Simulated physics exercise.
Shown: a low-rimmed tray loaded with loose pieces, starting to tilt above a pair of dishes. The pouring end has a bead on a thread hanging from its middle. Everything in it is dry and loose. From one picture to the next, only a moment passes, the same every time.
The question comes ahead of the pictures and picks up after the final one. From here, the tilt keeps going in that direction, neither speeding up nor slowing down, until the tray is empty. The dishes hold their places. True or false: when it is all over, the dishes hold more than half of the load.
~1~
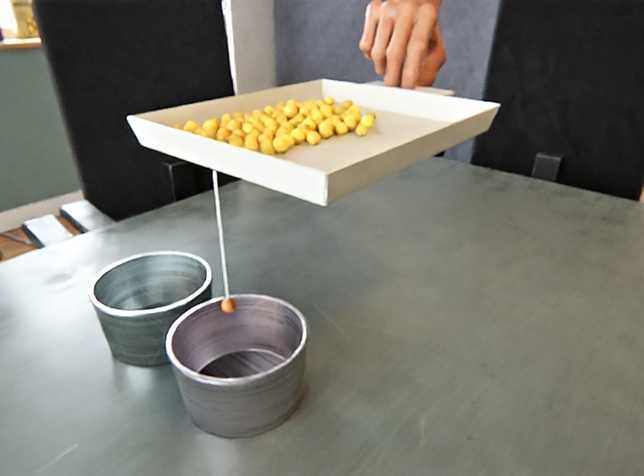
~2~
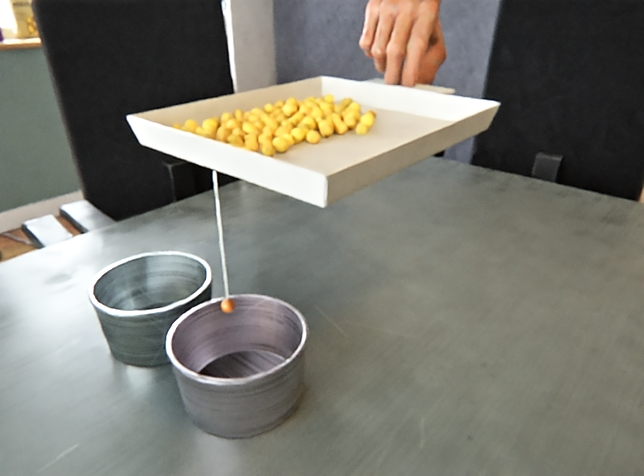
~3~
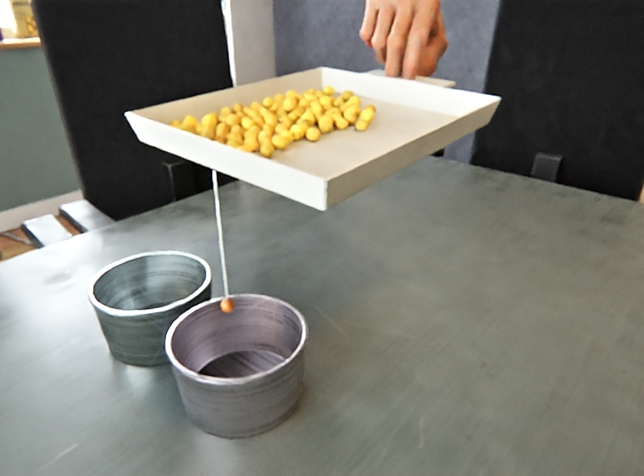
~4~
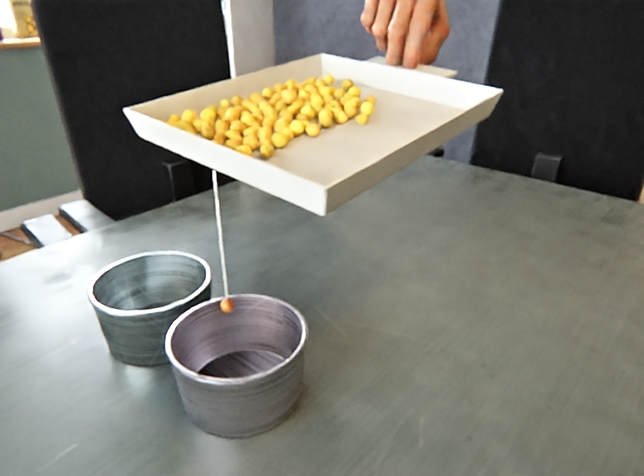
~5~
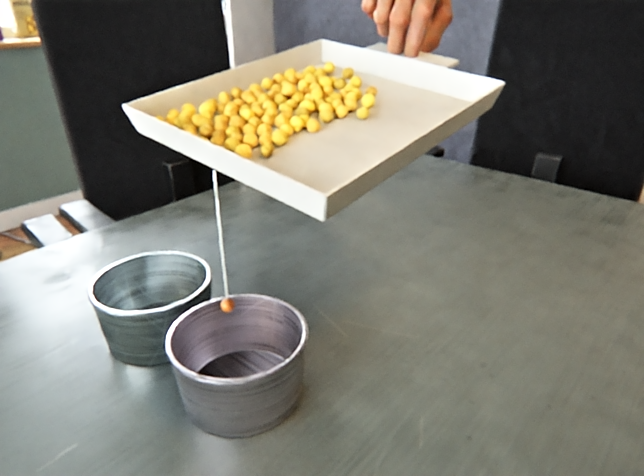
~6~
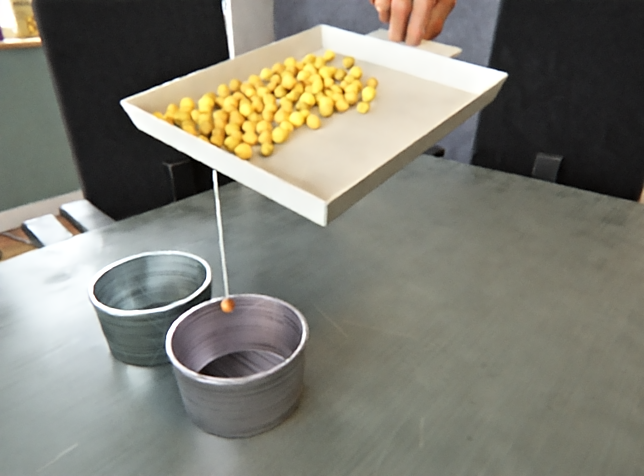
False.
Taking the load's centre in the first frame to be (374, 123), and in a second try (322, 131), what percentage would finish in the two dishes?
The first start gives 10 percent and the second 10 percent.
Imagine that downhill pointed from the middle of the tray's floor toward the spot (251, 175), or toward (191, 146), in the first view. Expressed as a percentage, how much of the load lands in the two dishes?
10 % and 90 %.
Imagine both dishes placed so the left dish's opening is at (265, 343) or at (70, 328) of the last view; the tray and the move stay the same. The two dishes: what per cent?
Near 70 % and 0 %.
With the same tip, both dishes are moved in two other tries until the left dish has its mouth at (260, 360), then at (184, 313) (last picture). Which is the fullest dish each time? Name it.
In the first try it's the one on the left, and in the second it's the one on the right.
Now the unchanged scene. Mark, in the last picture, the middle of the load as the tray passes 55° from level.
Somewhere around pixel (284, 154) in the last picture.
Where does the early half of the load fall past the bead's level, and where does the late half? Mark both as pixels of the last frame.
First part (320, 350), rest (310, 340).
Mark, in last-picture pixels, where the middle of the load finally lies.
It settles centred around (328, 445).
Soon, tray tipped steeply; all on the tray.
A while on, tray tipped right over; most on the tray; a small part outside both; about a quarter in the air.
Towards the end, tray tipped past a quarter turn; a small part in the right dish; nearly all outside both.
Finally, tray tipped past a quarter turn; a small part in the right dish; none in the left dish; nearly all outside both.
